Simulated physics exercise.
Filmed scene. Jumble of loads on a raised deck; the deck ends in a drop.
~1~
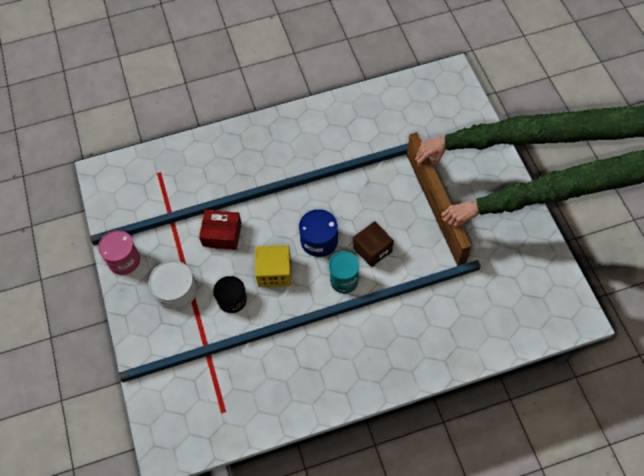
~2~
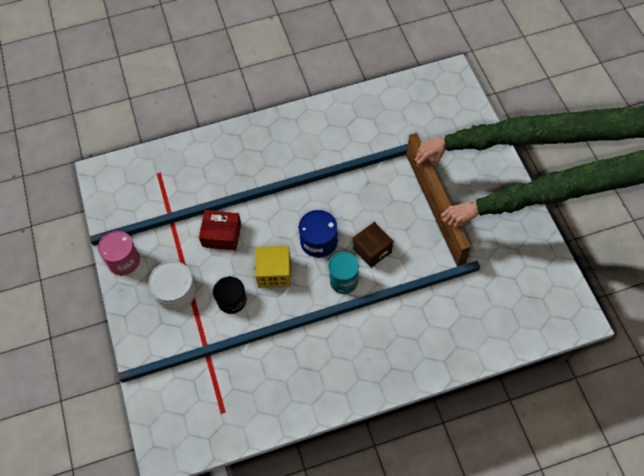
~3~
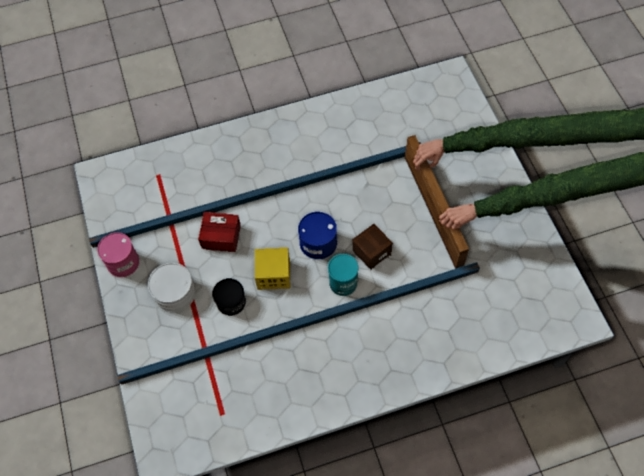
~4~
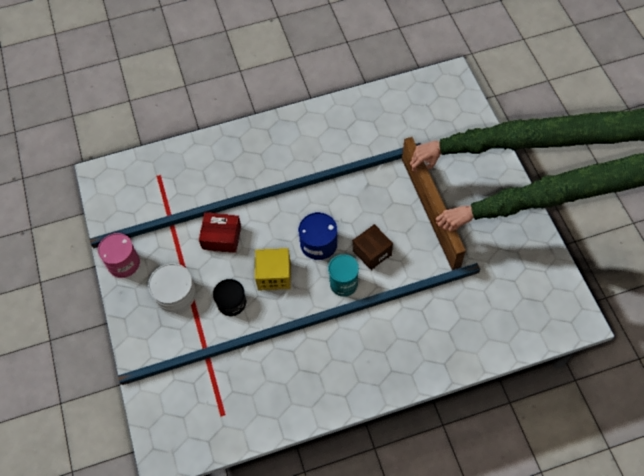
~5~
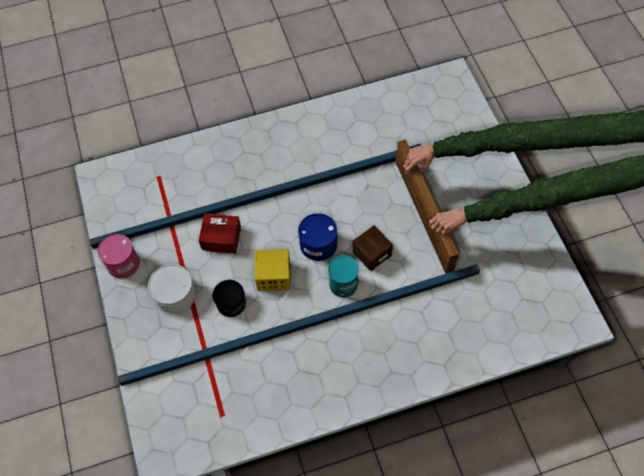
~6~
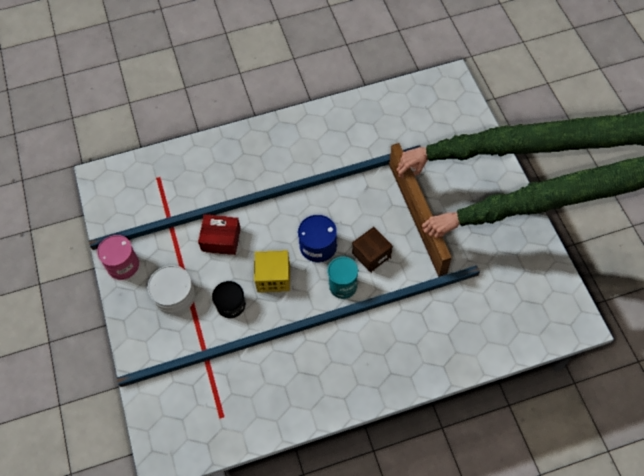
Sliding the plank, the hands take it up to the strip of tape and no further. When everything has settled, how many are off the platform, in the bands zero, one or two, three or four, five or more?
Off the platform: Zero.
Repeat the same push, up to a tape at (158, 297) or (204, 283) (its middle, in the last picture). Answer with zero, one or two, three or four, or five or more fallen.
First place: One or two; second place: No fall at all.
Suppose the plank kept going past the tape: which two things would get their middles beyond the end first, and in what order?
The white canister first, the pink canister second.
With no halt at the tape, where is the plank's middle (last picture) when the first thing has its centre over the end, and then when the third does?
The first puts it near (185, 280), the next near (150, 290).
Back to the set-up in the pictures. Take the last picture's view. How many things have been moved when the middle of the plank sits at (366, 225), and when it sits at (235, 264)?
Tally at point one: 1; at point two: 7.
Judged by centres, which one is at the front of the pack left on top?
Answer: The white canister.
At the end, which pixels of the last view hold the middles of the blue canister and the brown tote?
The one named first is at (163, 276), the next at (177, 306).
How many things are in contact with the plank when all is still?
I count 4 of them.
Soon after, none off yet; pink canister at rest near (119, 258); white canister at rest near (172, 290); black pail at rest near (229, 300).
After that, none off yet; pink canister at rest near (119, 258); white canister at rest near (172, 290); black pail displaced about its own width near (199, 312).
In the end, the number that fall off is zero.
